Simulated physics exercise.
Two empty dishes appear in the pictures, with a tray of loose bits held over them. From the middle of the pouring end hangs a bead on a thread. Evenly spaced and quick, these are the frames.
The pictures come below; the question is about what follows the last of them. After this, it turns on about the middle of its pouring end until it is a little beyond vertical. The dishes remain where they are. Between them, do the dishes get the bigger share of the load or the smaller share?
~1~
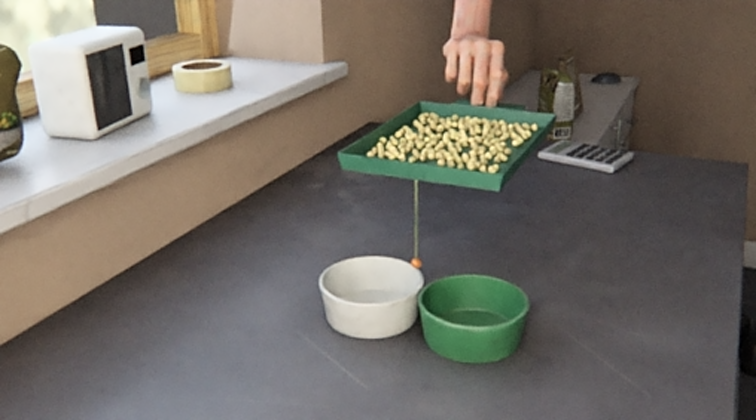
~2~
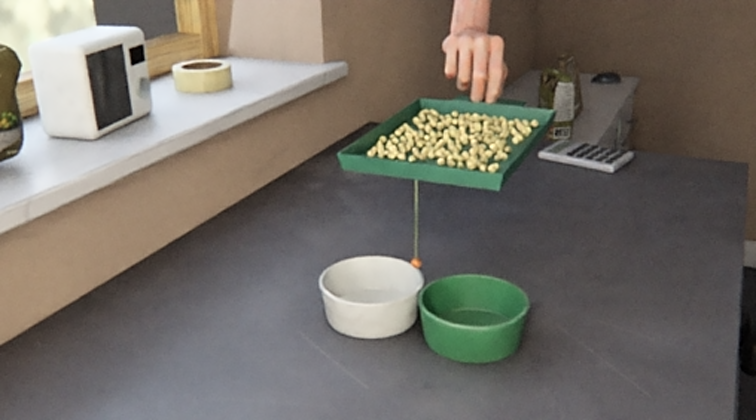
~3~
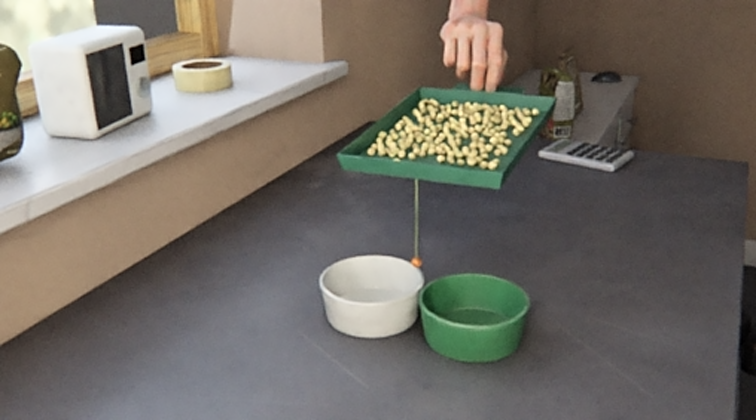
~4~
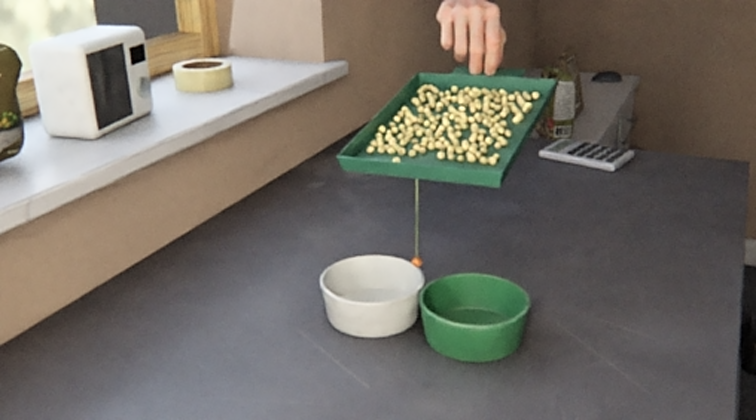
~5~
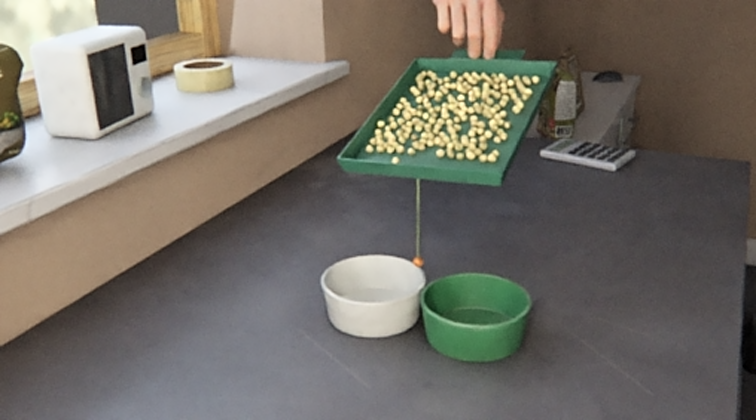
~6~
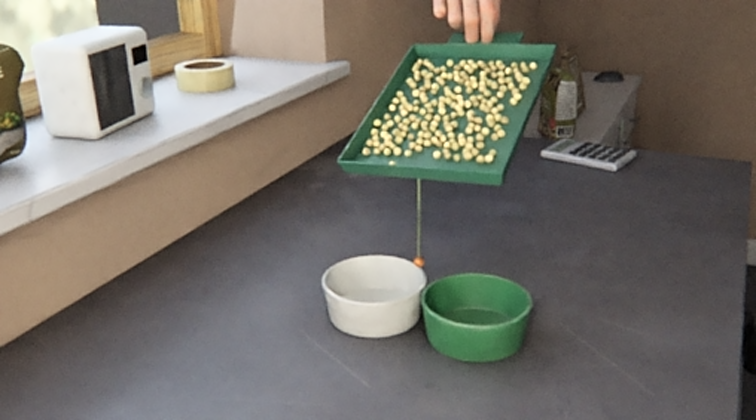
The bigger share.
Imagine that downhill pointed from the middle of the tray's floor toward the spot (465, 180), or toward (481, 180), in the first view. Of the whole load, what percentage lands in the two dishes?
Lab note: Try one about 90 %, try two 90 %.
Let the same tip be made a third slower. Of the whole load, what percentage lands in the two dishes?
Roughly 80 %.
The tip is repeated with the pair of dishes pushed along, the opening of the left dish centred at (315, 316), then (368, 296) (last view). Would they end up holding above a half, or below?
In the first position shy of half, in the second past half.
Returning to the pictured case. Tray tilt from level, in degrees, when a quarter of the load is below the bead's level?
Angle: Close to 80°.
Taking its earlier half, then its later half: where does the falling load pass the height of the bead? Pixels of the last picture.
Around (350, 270) first; around (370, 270) second.
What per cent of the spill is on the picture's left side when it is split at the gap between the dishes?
100 per cent or thereabouts.
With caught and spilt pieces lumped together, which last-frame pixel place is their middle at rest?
I'd say the middle ends up at about (367, 313).
Soon, tray tipped steeply; most on the tray; a stray few in the left dish; a stray few outside both; about a quarter in the air.
A while on, tray tipped past a quarter turn; about a quarter on the tray; a stray few in the right dish; about a quarter in the left dish; a small part outside both; about a quarter in the air.
Towards the end, tray tipped past a quarter turn; a small part in the right dish; about two thirds in the left dish; about a quarter outside both.
Finally, tray tipped past a quarter turn; a small part in the right dish; about two thirds in the left dish; about a quarter outside both.
